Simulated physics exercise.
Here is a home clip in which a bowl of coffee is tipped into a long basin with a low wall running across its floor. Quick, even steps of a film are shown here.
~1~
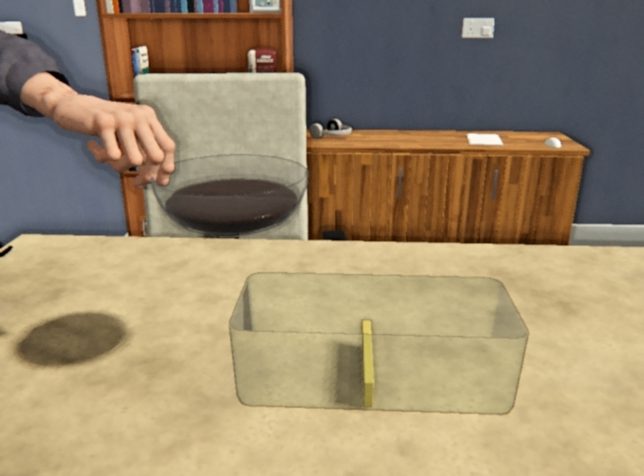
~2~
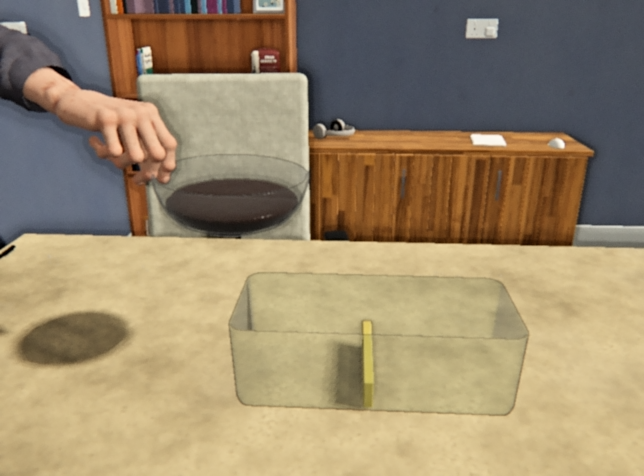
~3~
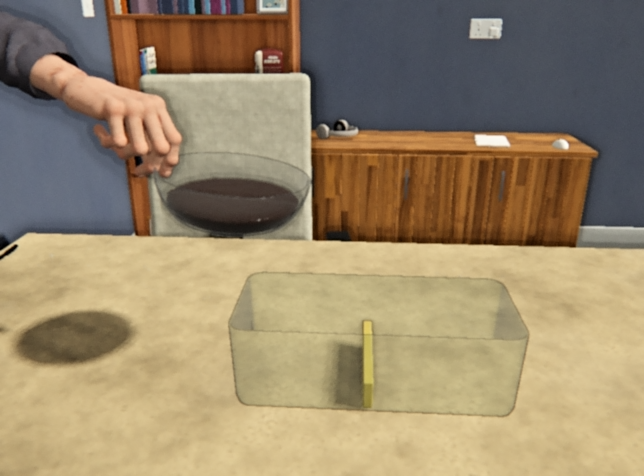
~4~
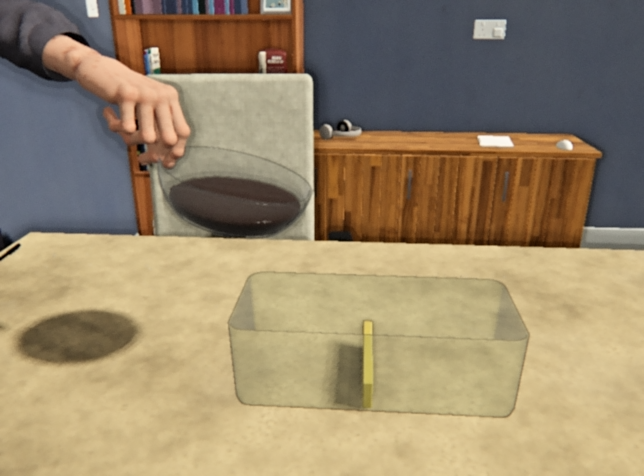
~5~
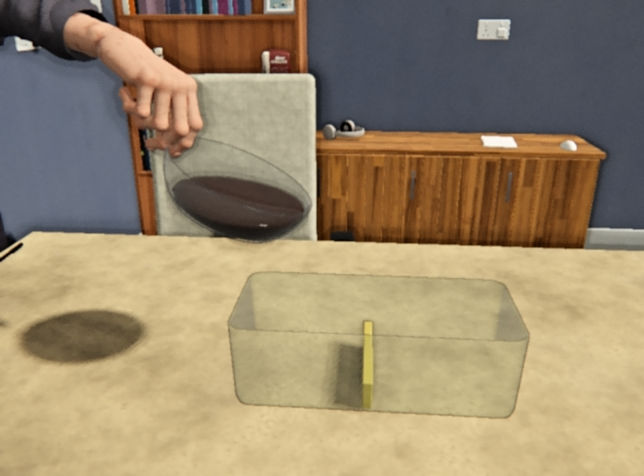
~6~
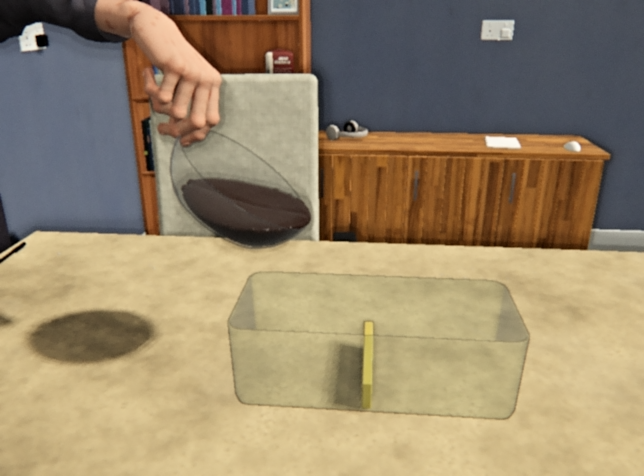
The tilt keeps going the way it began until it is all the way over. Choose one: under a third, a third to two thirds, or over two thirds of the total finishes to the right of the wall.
Under a third finishes to the right of the wall.
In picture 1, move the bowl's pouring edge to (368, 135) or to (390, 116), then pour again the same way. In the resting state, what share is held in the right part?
First about 70, then 70 per cent.
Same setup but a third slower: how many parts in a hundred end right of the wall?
I'd estimate some 5 percent.
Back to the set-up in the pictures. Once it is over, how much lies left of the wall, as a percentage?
It is close to 75 per cent.
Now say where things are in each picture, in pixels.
In the first frame, it leans 0°; its right rim is at (307, 176); the coffee meets the walls at (168, 195) and (299, 198); the long basin's rim runs from (239, 300) to (514, 307); the wall's top is at (368, 350).
In the second frame, it leans 2°; its right rim is at (308, 178); the coffee meets the walls at (169, 194) and (300, 199).
In the third frame, it leans 7°; its right rim is at (309, 184); the coffee meets the walls at (170, 190) and (300, 201).
In the fourth frame, it leans 15°; its right rim is at (311, 195); the coffee meets the walls at (173, 186) and (298, 205).
In the fifth frame, it leans 25°; its right rim is at (310, 208); the coffee meets the walls at (178, 183) and (298, 208).
In the sixth frame, it leans 38°; its right rim is at (306, 224); the coffee meets the walls at (187, 183) and (299, 212); 2 per cent is over the edge.
A moment on, the tilt is 108° and 0 per cent is still to pour, 87 is left of the wall and 0 right of it.
Next, the tilt is 118° and 1 per cent is still to pour, 69 is left of the wall and 9 right of it.
Then the tilt is 118° and 0 per cent is still to pour, 74 is left of the wall and 14 right of it.
Later the tilt is 118° and 0 per cent is still to pour, 76 is left of the wall and 14 right of it.
Finally, 76 per cent lies left of the wall, 14 right of it and 10 outside.
